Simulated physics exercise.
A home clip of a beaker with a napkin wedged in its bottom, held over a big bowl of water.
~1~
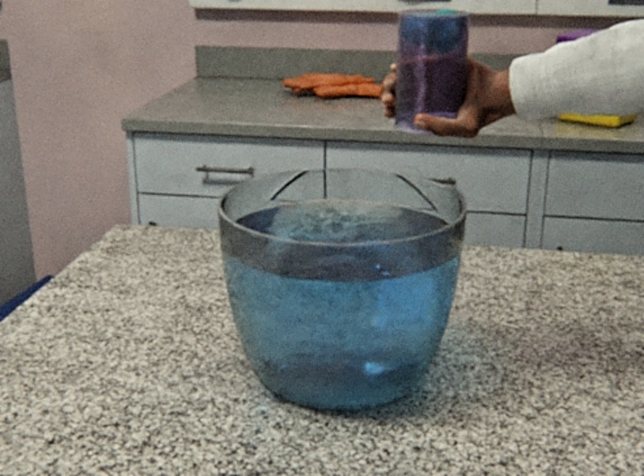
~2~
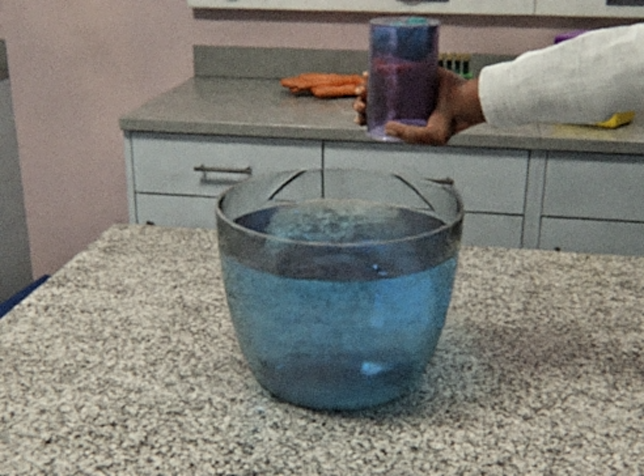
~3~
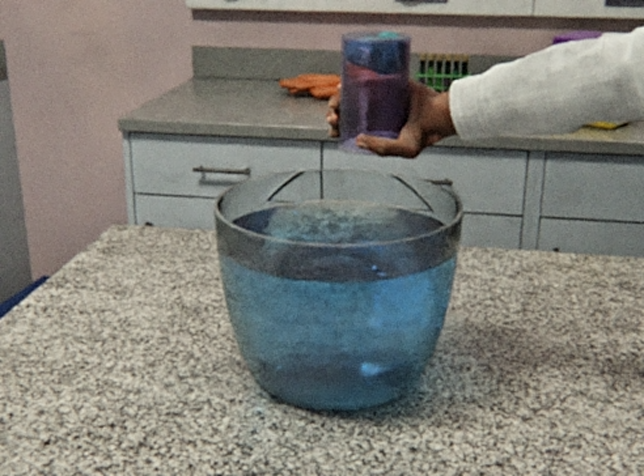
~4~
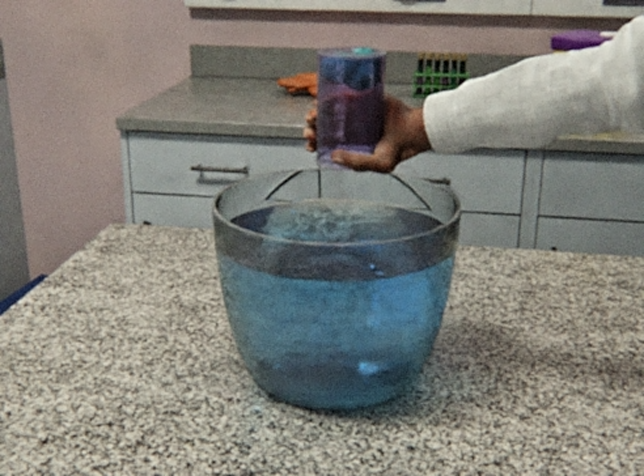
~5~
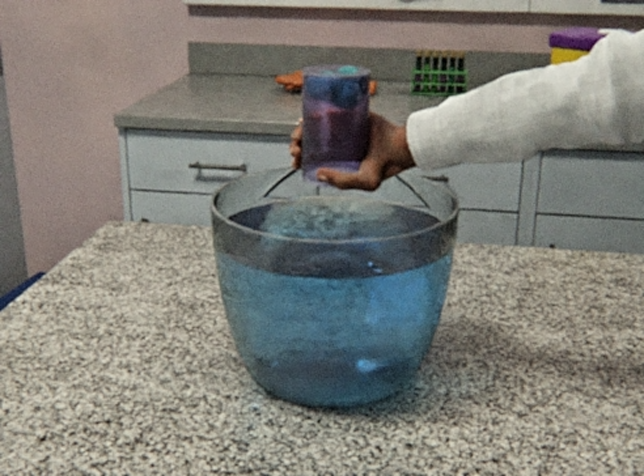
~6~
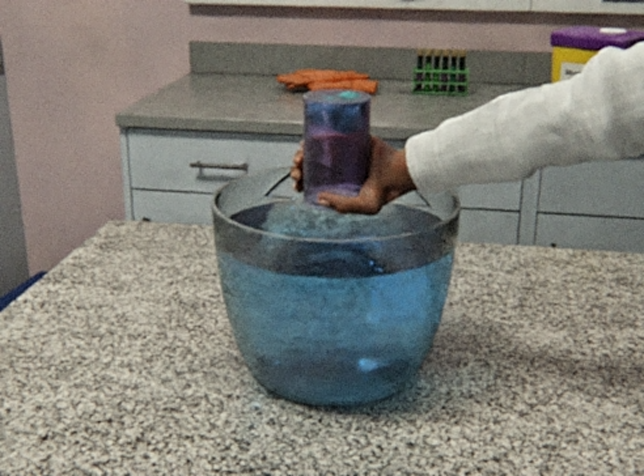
Hand in a white sleeve moving an upside-down beaker leftward and lowering it over a big clear bowl of bluish water.
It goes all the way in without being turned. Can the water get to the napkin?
It stays dry.
Soon after, the beaker enters the water.
Later, air is trapped inside and holds the level down.
In the end, the beaker is under, still full of air, and the napkin is dry.
